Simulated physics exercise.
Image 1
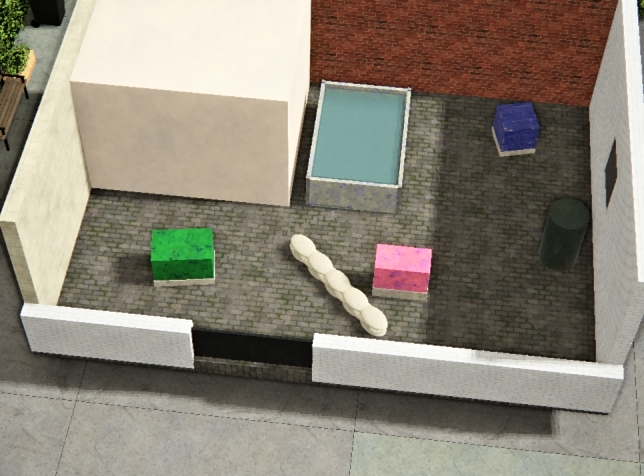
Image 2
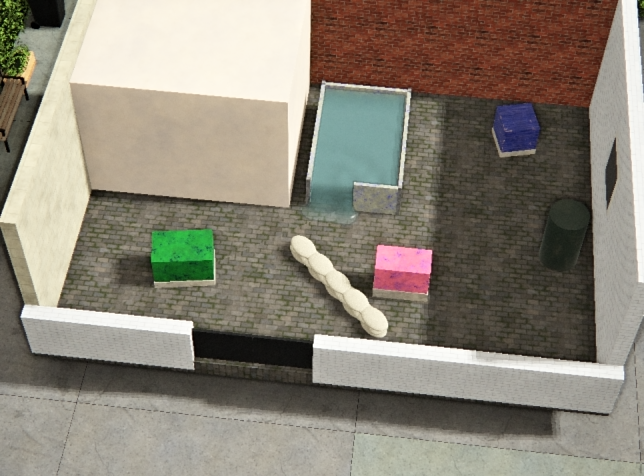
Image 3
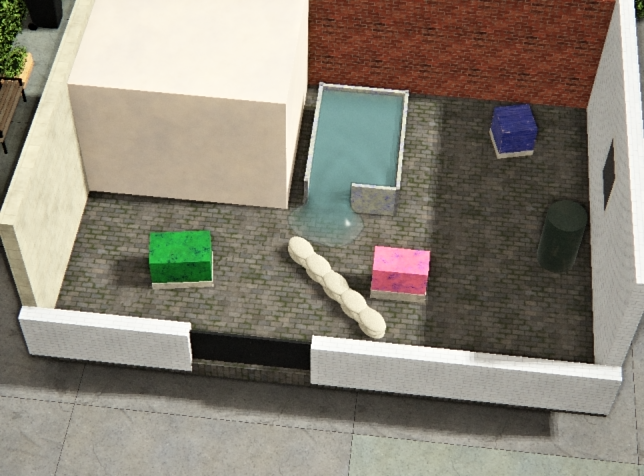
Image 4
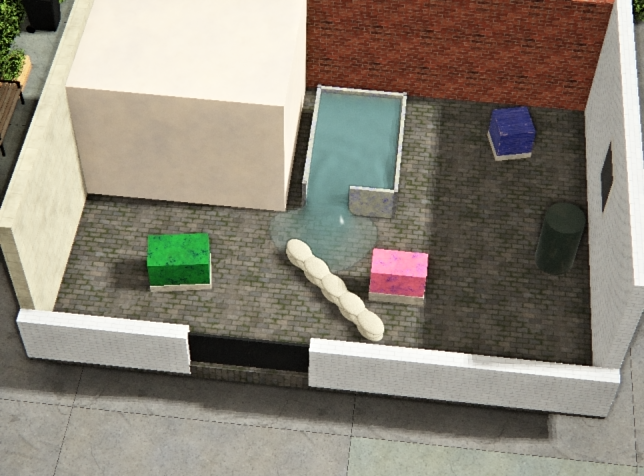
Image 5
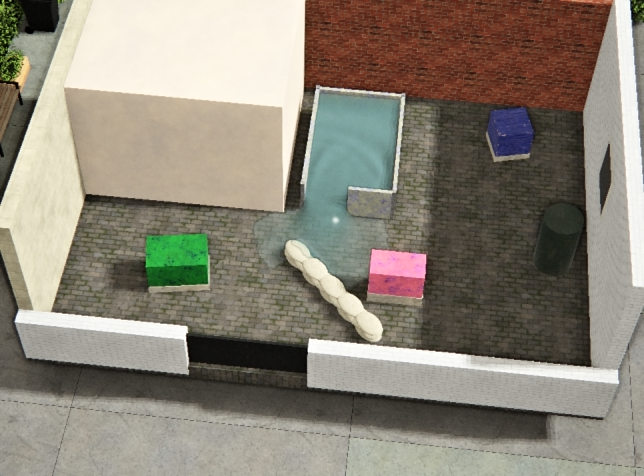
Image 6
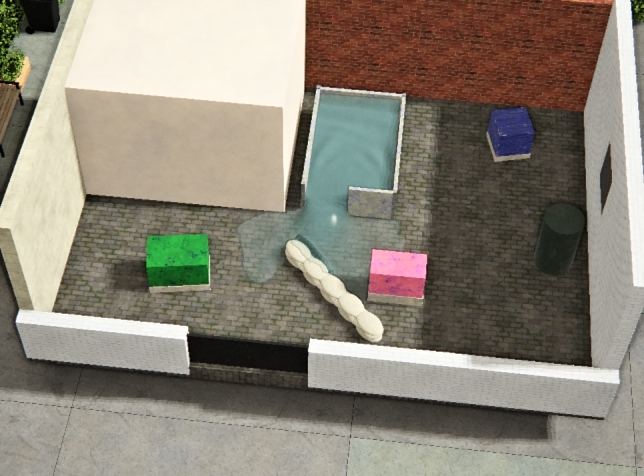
In a walled brick-paved yard, water pours from a gap in a tank's near side, spreading past a pale lumpy barrier.
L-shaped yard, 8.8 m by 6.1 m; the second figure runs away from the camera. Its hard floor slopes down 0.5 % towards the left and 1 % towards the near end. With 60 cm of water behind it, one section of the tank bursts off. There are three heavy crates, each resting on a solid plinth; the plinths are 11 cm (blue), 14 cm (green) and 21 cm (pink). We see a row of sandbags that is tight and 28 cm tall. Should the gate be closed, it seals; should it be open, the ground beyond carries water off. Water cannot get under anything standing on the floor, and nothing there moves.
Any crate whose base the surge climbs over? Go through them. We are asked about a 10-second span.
Blue crate not climbed over, green crate climbed over, pink crate climbed over.
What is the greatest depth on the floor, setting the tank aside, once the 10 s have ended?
I'd put it at close to 11 cm.
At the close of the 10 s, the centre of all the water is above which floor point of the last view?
Pixel position near (363, 247).
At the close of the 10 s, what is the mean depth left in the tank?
Mean depth: About 9 cm.
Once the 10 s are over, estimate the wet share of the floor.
95 %.
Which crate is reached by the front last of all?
The blue one.
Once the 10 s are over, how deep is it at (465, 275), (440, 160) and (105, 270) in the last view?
Depths in turn: Roughly 4, 3 and 5 centimetres.
A moment later water covers 15 % of the floor and is deepest (41 cm) near (355, 294); blue plinth not reached, green plinth reached, pink plinth reached.
Soon after water covers 35 % of the floor and is deepest (40 cm) near (356, 286); blue plinth not reached, green plinth reached, pink plinth reached.
Next water covers 65 % of the floor and is deepest (28 cm) near (356, 286); blue plinth not reached, green plinth reached, pink plinth reached.
Later on water covers 85 % of the floor and is deepest (20 cm) near (356, 286); blue plinth reached, green plinth reached, pink plinth reached.
At the end water covers 95 % of the floor and is deepest (11 cm) near (344, 293); highest at the blue plinth 8 cm, highest at the green plinth 23 cm, highest at the pink plinth 38 cm.
